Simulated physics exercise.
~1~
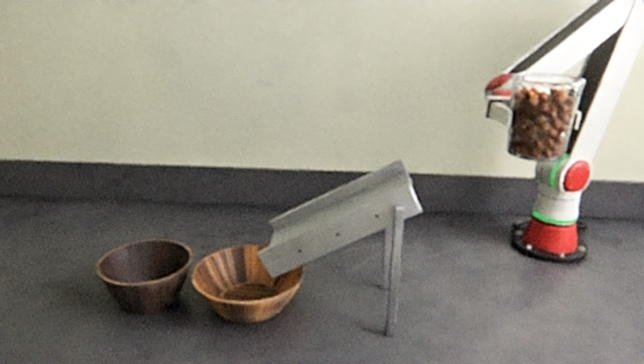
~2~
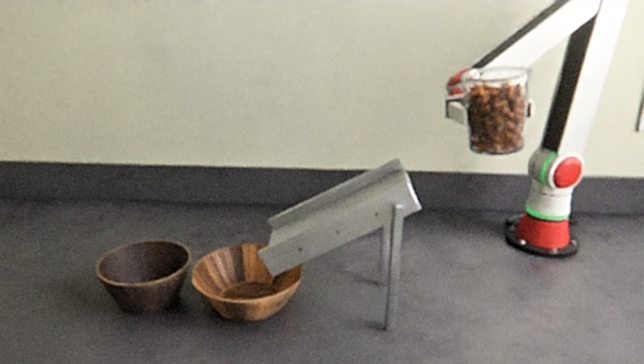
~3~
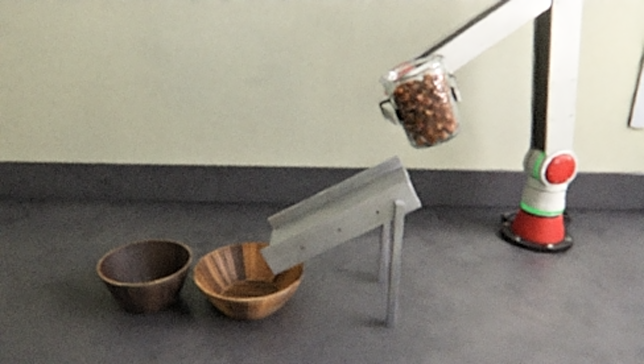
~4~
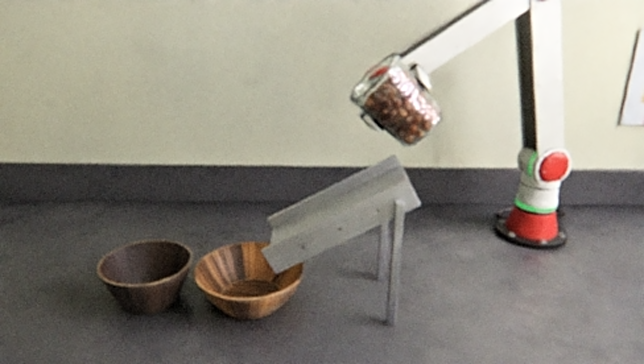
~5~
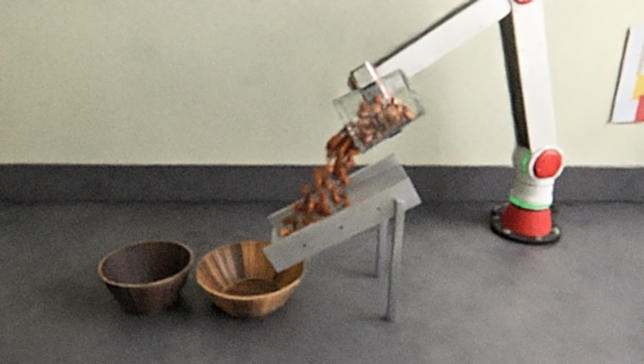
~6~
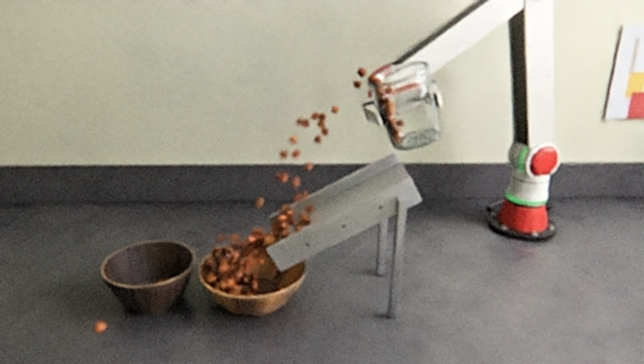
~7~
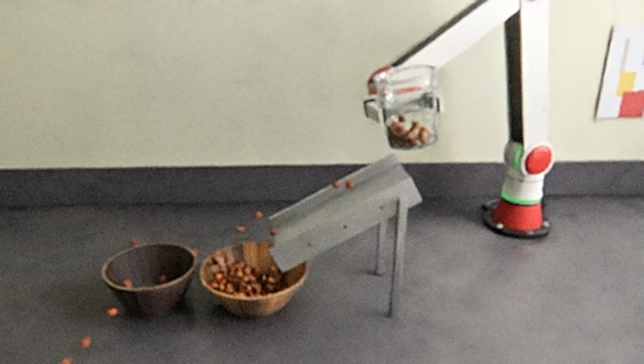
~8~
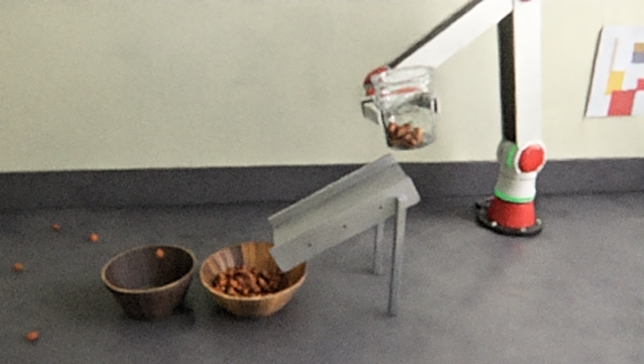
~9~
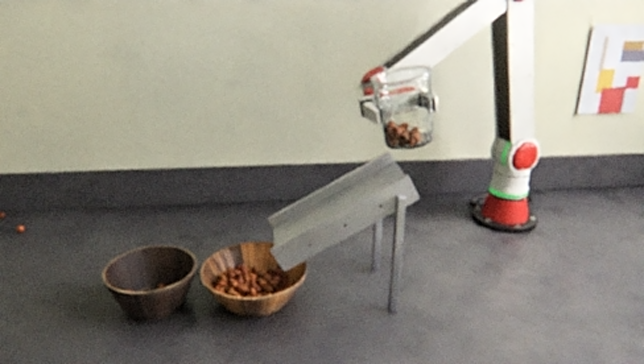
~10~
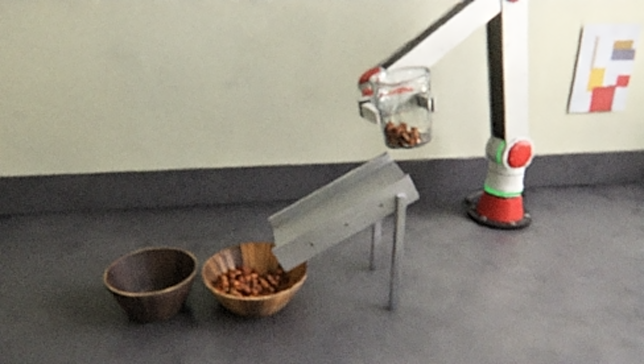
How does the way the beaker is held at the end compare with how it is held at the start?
At the start the robot arm holds the beaker upright, while at the end it is left leaning slightly, with its mouth tipped toward the left.
